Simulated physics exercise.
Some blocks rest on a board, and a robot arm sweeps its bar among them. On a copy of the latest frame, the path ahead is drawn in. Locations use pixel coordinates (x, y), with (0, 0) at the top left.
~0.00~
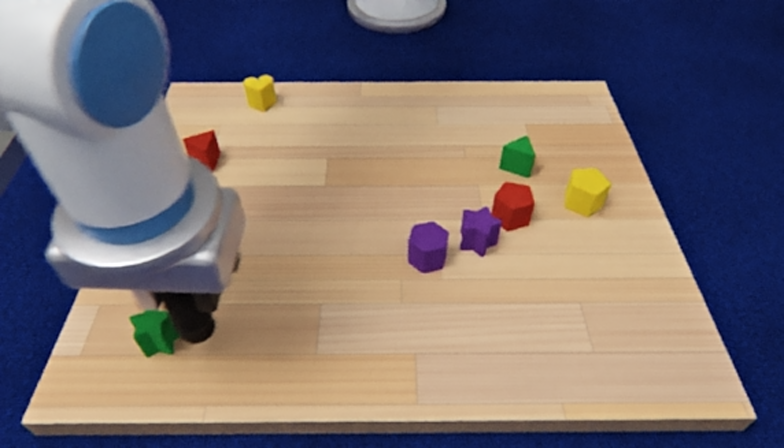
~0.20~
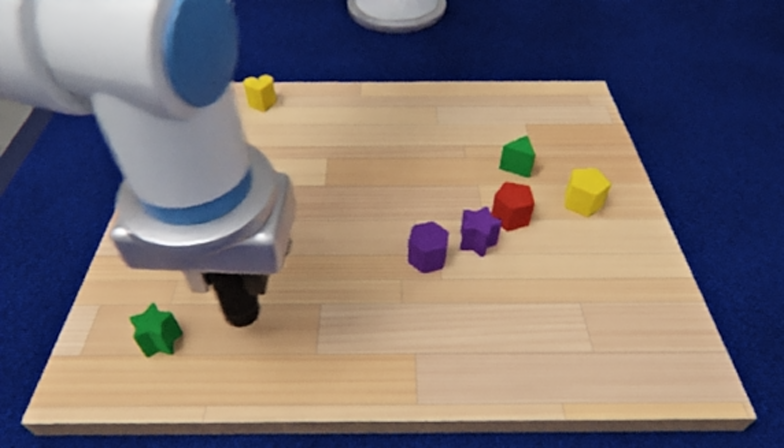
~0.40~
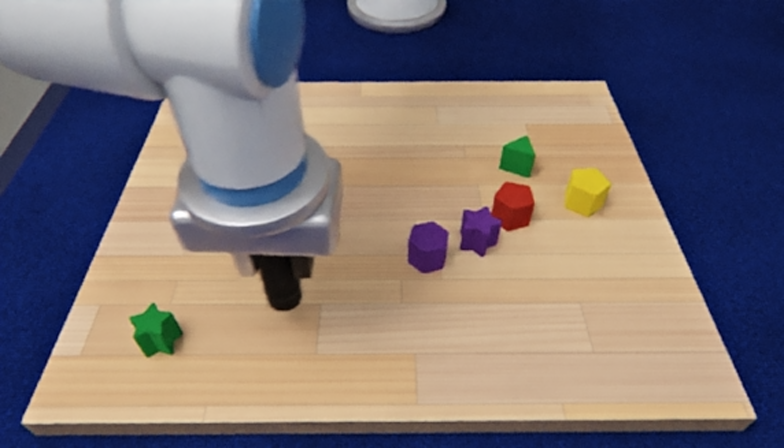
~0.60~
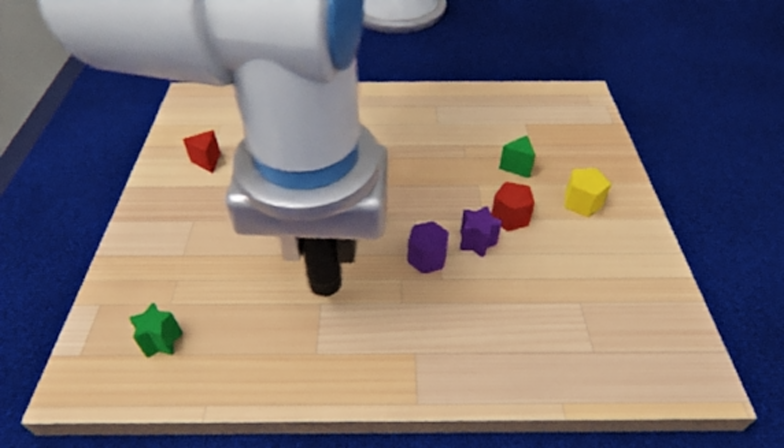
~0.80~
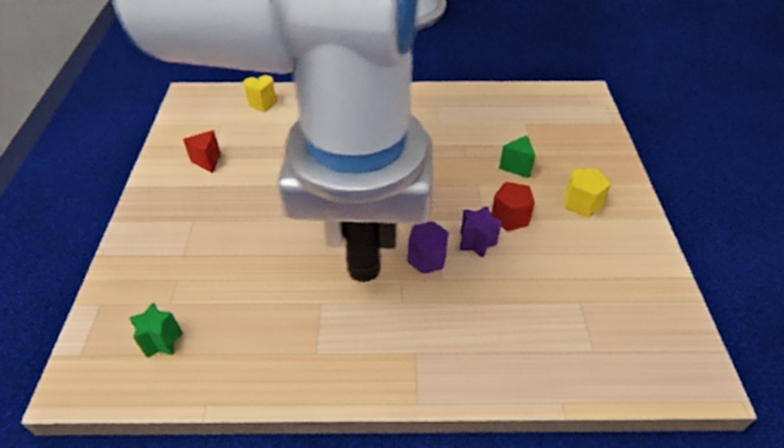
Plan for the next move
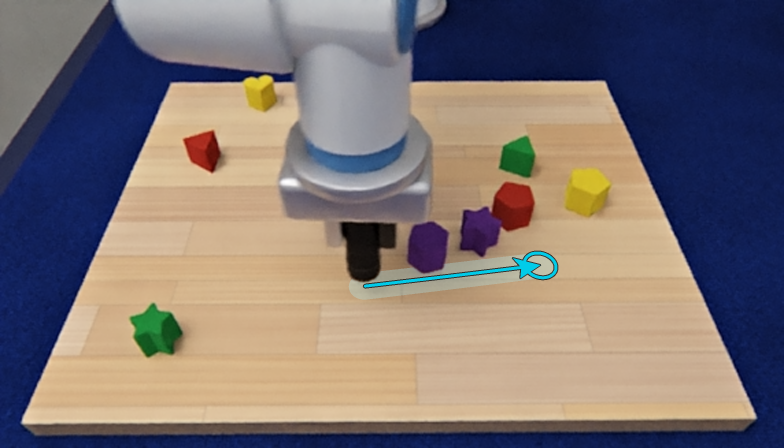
A white and blue robot arm reaches over a pale wooden board on a blue surface, seen from above at an angle by a still camera. A green star sits at the lower left, red and yellow blocks at the upper left, and purple, red, green and yellow blocks toward the right. The arm moves its black bar rightward from beside the star to near the purple hexagon, pushing nothing.
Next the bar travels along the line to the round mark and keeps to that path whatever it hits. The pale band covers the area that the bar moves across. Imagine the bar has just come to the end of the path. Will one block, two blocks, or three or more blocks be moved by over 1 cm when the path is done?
It displaces one.
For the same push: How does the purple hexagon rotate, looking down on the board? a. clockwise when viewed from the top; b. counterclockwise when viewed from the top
b
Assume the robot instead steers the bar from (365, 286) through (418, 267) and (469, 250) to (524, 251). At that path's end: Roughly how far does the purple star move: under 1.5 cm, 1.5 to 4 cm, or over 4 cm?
Ends over 4 cm away.
Path on the board, in a line from (365, 286) to (540, 265).
What follows on the original path. One third of the way, bar (427, 263); purple hexagon (437, 231), turned 25° anticlockwise.
Two thirds of the way, bar (487, 256); purple hexagon (443, 227), turned 50° anticlockwise.
At the end, bar (545, 249); purple hexagon (443, 227), turned 50° anticlockwise; purple star in place.
